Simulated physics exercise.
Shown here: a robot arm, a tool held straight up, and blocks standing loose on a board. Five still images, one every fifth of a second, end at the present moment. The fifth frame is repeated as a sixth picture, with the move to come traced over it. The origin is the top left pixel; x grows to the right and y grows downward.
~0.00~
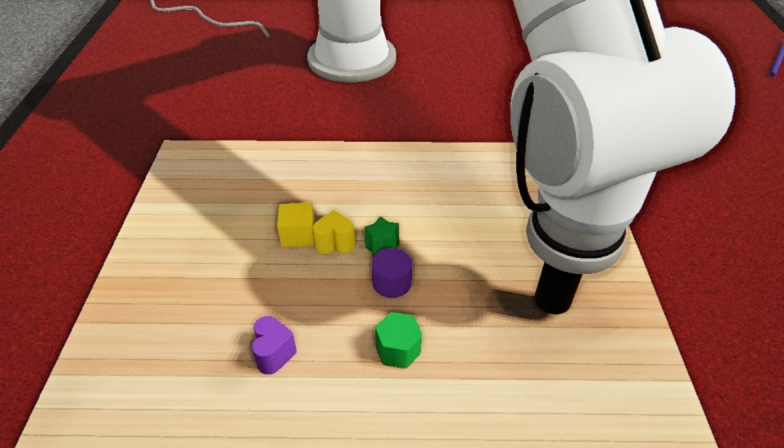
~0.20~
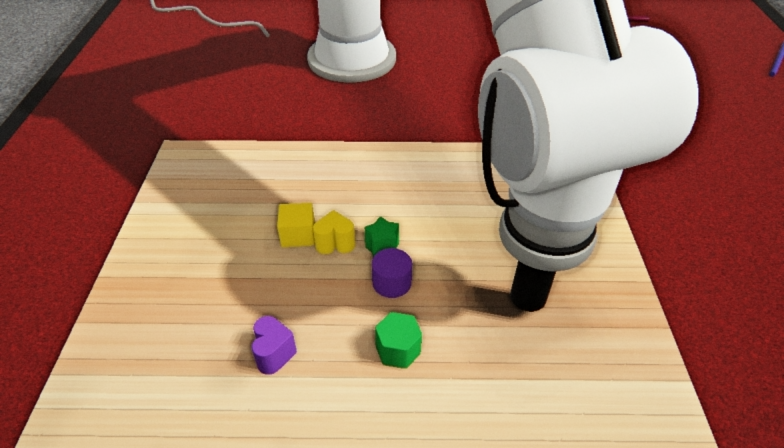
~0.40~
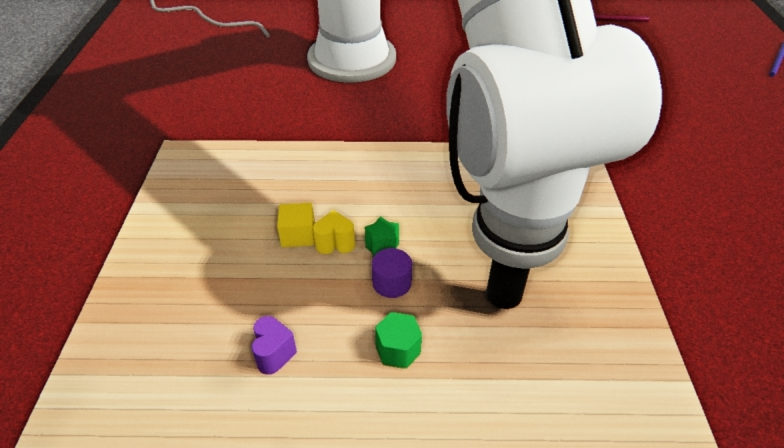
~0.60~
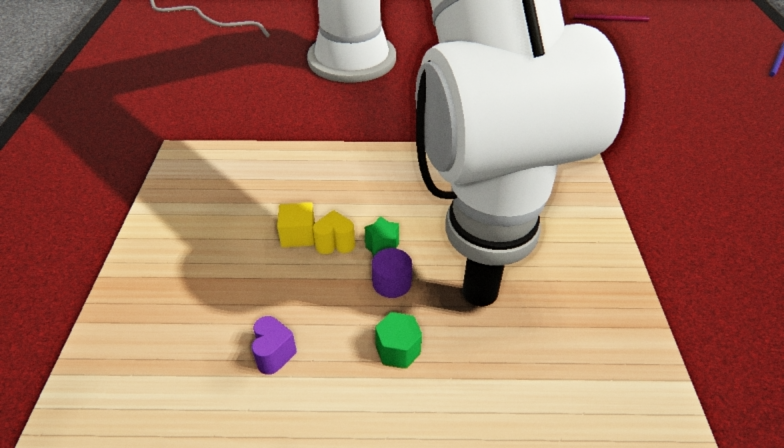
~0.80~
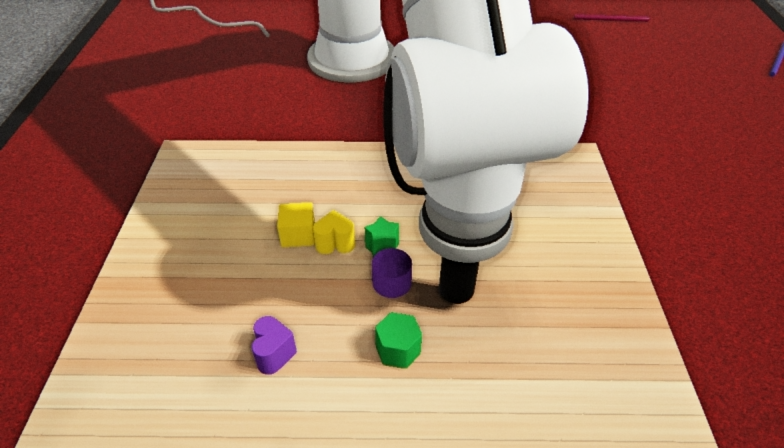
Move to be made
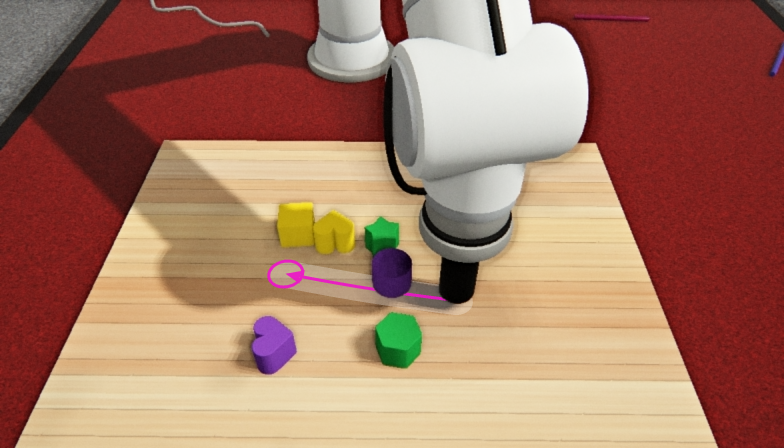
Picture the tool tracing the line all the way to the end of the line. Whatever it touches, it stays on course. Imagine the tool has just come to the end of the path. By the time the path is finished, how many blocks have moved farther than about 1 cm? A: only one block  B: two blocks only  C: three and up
B: Two blocks only.
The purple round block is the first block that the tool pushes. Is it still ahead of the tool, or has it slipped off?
The purple round block slips off.
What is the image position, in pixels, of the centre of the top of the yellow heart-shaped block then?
Most likely (333, 208).
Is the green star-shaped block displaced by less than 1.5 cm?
Final answer: Yes.
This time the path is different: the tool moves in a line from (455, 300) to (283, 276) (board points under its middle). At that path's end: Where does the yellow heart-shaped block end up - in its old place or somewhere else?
The push reaches it.
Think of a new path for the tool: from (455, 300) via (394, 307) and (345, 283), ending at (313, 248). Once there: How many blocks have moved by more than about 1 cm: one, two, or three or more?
My forecast: 3 or more.
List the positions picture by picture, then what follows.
In the first frame, tool's lower end (553, 300); yellow square (295, 214); yellow heart-shaped block (333, 223); green star-shaped block (383, 229); purple round block (392, 262).
In the second frame, tool (528, 298); blocks still.
In the third frame, tool (504, 295); blocks still.
In the fourth frame, tool (480, 293); blocks still.
In the fifth frame, tool (456, 290); yellow square (295, 214); yellow heart-shaped block (333, 223); green star-shaped block (383, 229); purple round block (392, 262).
Drawn move, in a line from (455, 300) to (286, 274).
What follows on the original path. One third of the way, tool (397, 282); purple round block (368, 254).
Two thirds of the way, tool (339, 273); yellow heart-shaped block (331, 213); green star-shaped block (380, 227), turned 20° clockwise; purple round block (334, 236).
At the end, tool (284, 263); yellow square (294, 213); yellow heart-shaped block (333, 208); green star-shaped block (380, 227), turned 20° clockwise; purple round block (323, 232).
